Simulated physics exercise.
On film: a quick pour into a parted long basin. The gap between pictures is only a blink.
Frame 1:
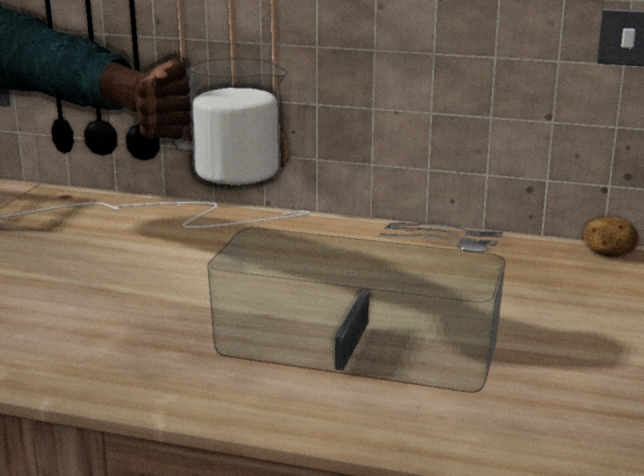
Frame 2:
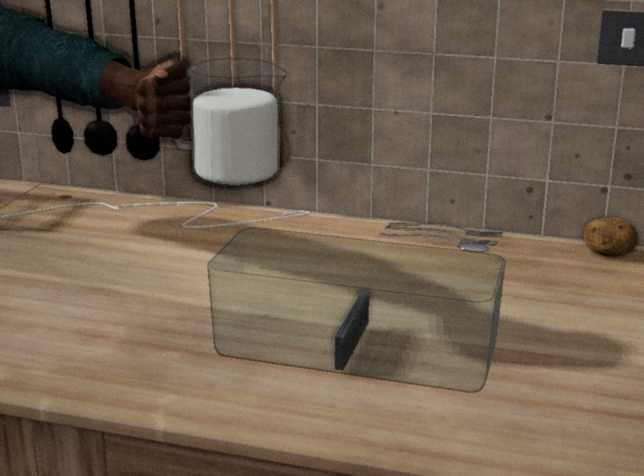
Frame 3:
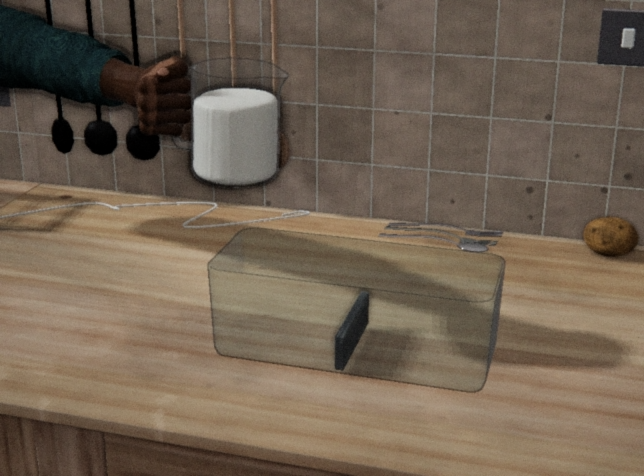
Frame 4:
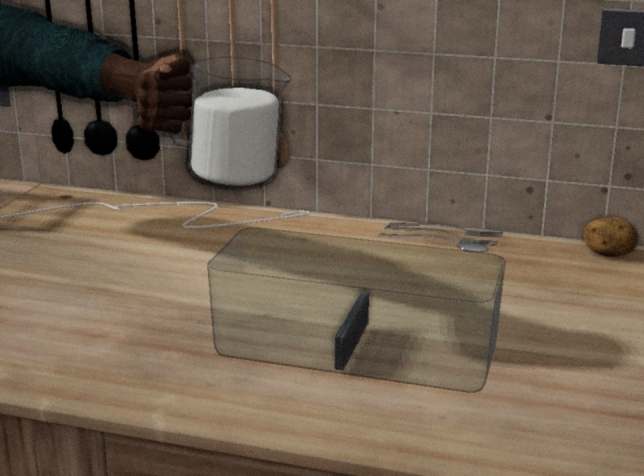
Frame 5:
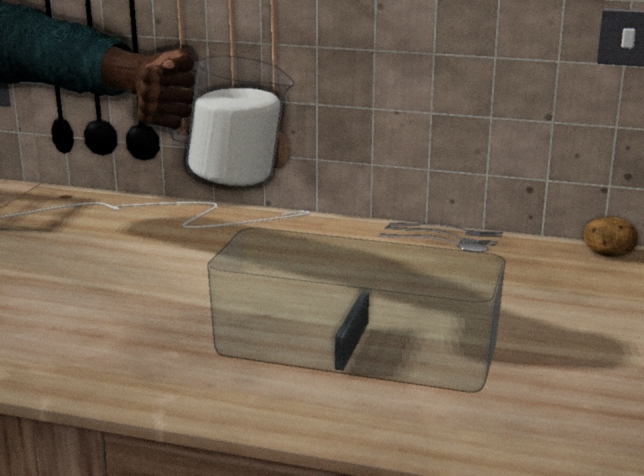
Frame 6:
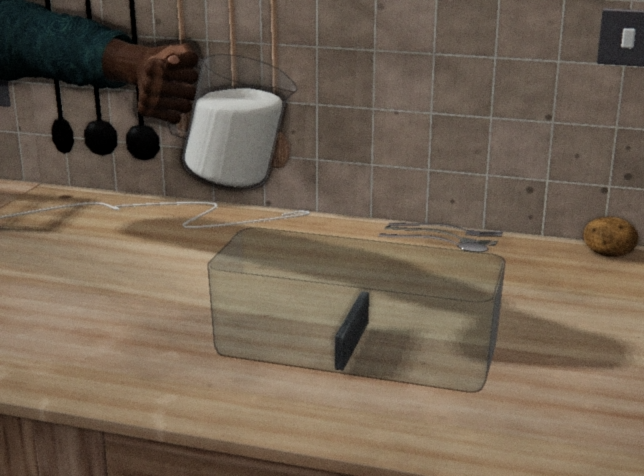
A hand tilts a clear container of white liquid rightward above a divided basin.
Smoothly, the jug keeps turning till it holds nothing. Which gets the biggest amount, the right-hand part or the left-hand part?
The biggest share is going to settle to the right of the divide.
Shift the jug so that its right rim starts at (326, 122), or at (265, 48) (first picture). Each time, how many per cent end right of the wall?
In order, some 95 and 25 percent.
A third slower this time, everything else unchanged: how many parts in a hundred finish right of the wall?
I'd say close to 65 %.
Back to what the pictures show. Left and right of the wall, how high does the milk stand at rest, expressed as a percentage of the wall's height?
Left part: 30 per cent; right part: 40.
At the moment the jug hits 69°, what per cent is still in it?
Around 90 in a hundred.
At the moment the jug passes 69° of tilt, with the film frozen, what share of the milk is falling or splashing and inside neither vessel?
It comes to 10 per cent or so.
A moment on, the tilt is 69° and 90 per cent is still to pour, 0 is left of the wall and 0 right of it.
Next, the tilt is 100° and 39 per cent is still to pour, 5 is left of the wall and 30 right of it.
Then the tilt is 103° and 7 per cent is still to pour, 23 is left of the wall and 62 right of it.
Later the tilt is 103° and 1 per cent is still to pour, 35 is left of the wall and 63 right of it.
Finally, 36 per cent lies left of the wall, 64 right of it and 1 outside.
